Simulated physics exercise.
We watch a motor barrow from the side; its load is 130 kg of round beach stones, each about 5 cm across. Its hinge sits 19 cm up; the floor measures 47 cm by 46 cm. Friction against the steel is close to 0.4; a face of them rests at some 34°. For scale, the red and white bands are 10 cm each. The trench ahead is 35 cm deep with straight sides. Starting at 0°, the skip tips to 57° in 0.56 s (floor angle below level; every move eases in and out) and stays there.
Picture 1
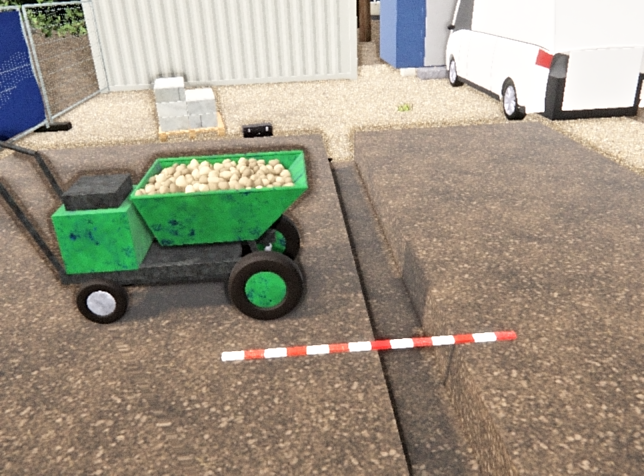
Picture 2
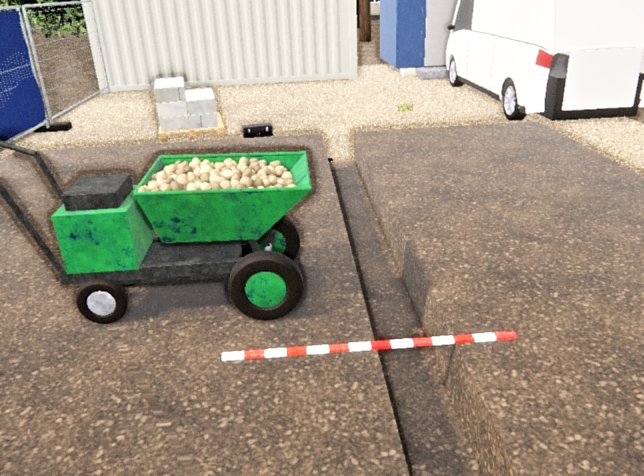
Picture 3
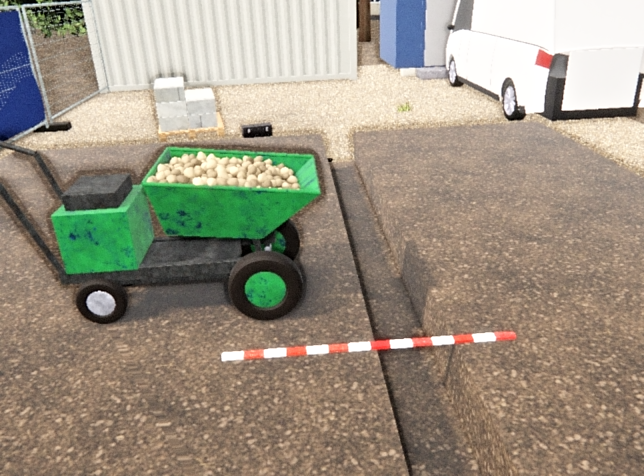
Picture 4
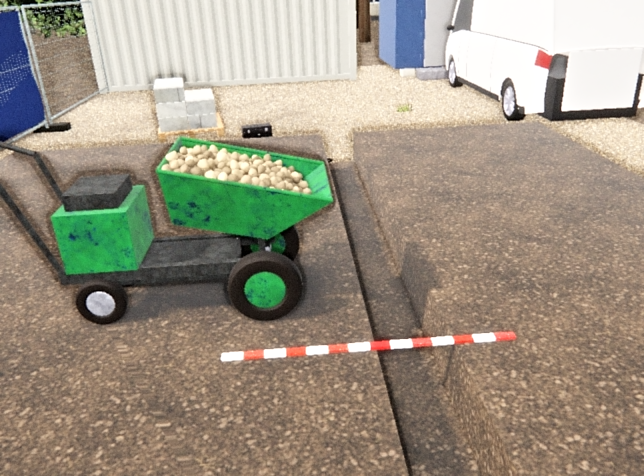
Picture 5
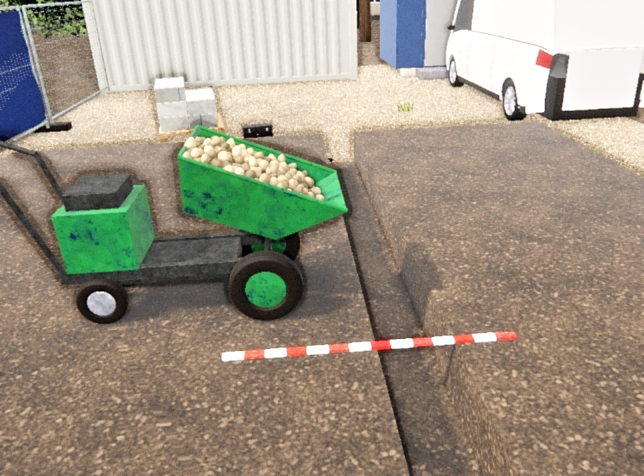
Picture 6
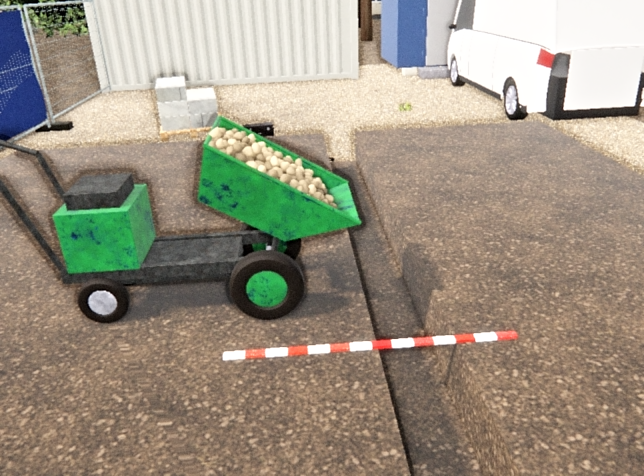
The green skip of a small motor barrow, heaped with round pale stones, starts out level beside a narrow trench crossed by a red and white banded pole. It tilts forward to the right, slightly at first, then steeply, its back end rising while the barrow's wheels stay still.
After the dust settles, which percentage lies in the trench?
Some 63 per cent of it.
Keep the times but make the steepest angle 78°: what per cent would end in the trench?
Then about 75 per cent.
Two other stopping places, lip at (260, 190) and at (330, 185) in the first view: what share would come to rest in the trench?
First some 90, then 45 per cent.
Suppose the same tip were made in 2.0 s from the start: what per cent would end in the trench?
In that case some 90 per cent.
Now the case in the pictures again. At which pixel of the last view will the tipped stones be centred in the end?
Their middle is at about (415, 315).
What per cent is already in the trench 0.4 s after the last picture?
Some 20 per cent.
Then, 0.1 s after the last picture the floor is at 48°, 100 % in the skip; the foremost stones are at (352, 221).
Then, 0.4 s after the last picture the floor is at 57°, 82 % in the skip, 18 % in the trench; the foremost stones are at (424, 272).
Then, 0.7 s after the last picture the floor is at 57°, 31 % in the skip, 34 % in the trench, 35 % past the trench; the foremost stones are at (564, 286).
Then, 2.7 s after the last picture the floor is at 57°, 0 % in the skip, 63 % in the trench, 37 % past the trench; the foremost stones are past the picture's edge.
